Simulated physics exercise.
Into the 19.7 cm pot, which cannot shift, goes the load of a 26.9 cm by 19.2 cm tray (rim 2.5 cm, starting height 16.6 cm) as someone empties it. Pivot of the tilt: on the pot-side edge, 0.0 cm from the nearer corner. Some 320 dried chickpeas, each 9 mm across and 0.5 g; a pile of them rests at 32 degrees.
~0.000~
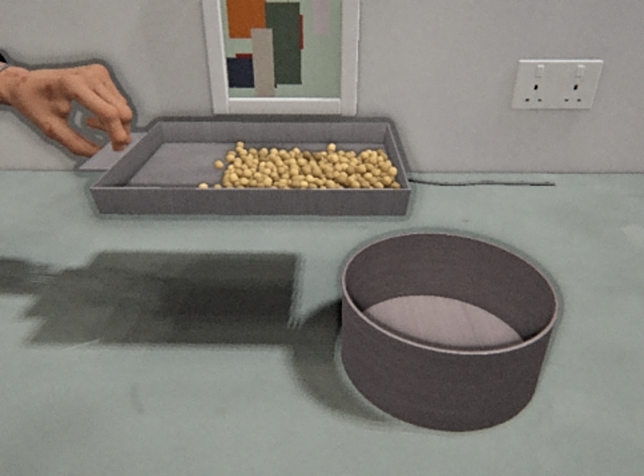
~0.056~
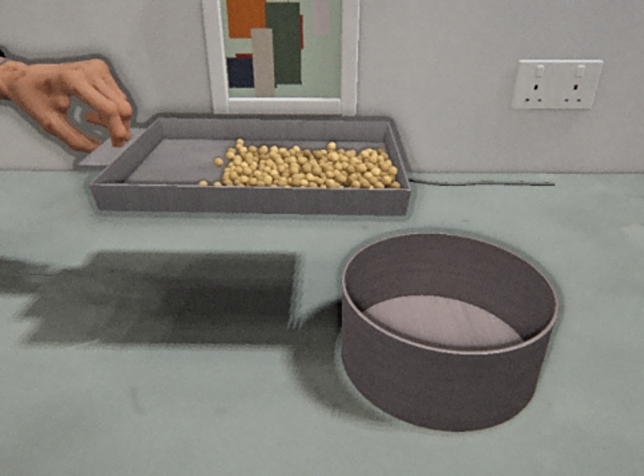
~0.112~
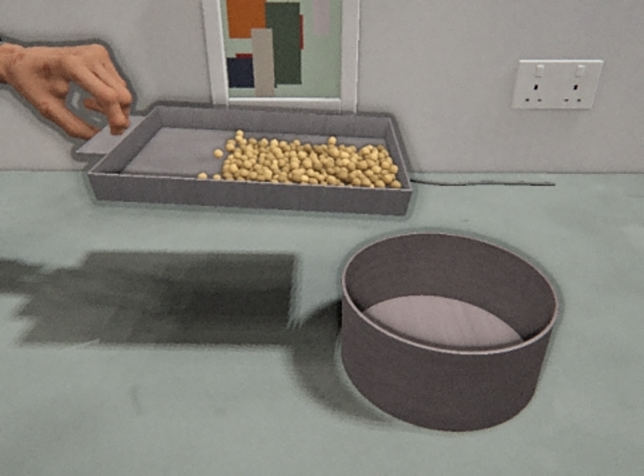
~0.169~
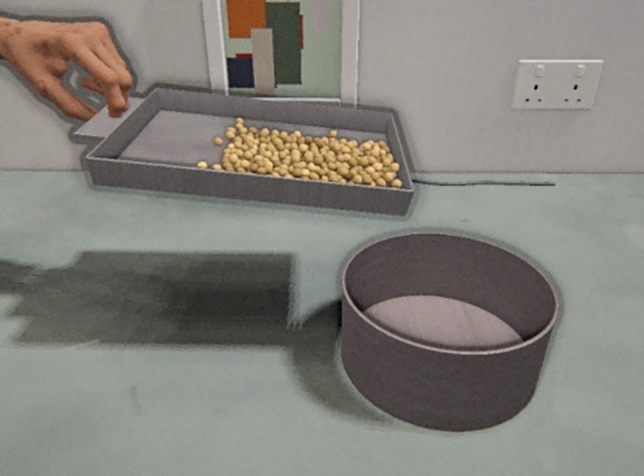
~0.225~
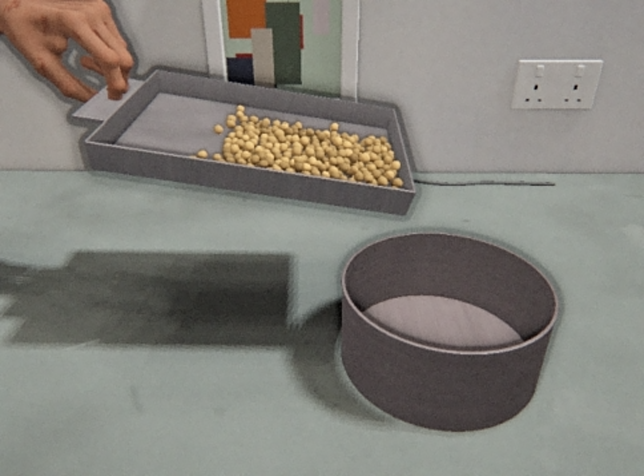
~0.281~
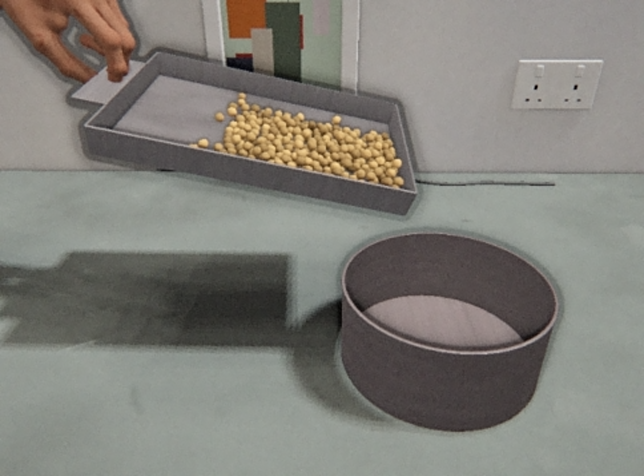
A hand at the upper left holds the tab of a shallow dark grey tray on a pale green tabletop, seen from the front and slightly above by a still camera. Tan chickpeas lie heaped toward the tray's right side, with a round dark pot at lower right and a colourful picture and white socket behind. The hand raises the tray's left end, slanting it gently down rightward, while the chickpeas barely shift.
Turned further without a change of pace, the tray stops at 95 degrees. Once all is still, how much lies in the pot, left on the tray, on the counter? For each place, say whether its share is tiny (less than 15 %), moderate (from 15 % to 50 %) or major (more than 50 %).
In order: Pot: A majority; tray: A low amount; counter: A low amount.
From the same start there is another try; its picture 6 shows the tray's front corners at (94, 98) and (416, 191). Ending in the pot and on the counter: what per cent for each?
Pot 80; counter 15.
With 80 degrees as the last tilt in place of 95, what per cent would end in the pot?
Around 70 per cent, then.
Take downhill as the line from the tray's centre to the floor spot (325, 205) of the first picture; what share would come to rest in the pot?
Some 90 per cent.
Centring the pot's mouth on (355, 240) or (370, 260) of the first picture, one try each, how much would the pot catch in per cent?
About 0 percent the first time and about 20 percent the second.
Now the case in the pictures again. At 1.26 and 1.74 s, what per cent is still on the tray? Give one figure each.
In turn: 95, 20.
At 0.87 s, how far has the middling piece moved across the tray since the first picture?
Around 2 centimetres.
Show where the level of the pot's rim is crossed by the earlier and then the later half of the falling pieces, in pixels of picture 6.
The first half passes near (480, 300) and the second half near (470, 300).
After 0.87 s, tilt 52 degrees; the tray holds 100 %, the pot 0 %.
Then, at 1.26 s, tilt 78 degrees; the tray holds 95 %, the pot 5 %.
Then, at 1.74 s, tilt 95 degrees; the tray holds 20 %, the pot 70 %.
At rest (2.6 s), pot 95 %, tray 5 %, counter 0 %.
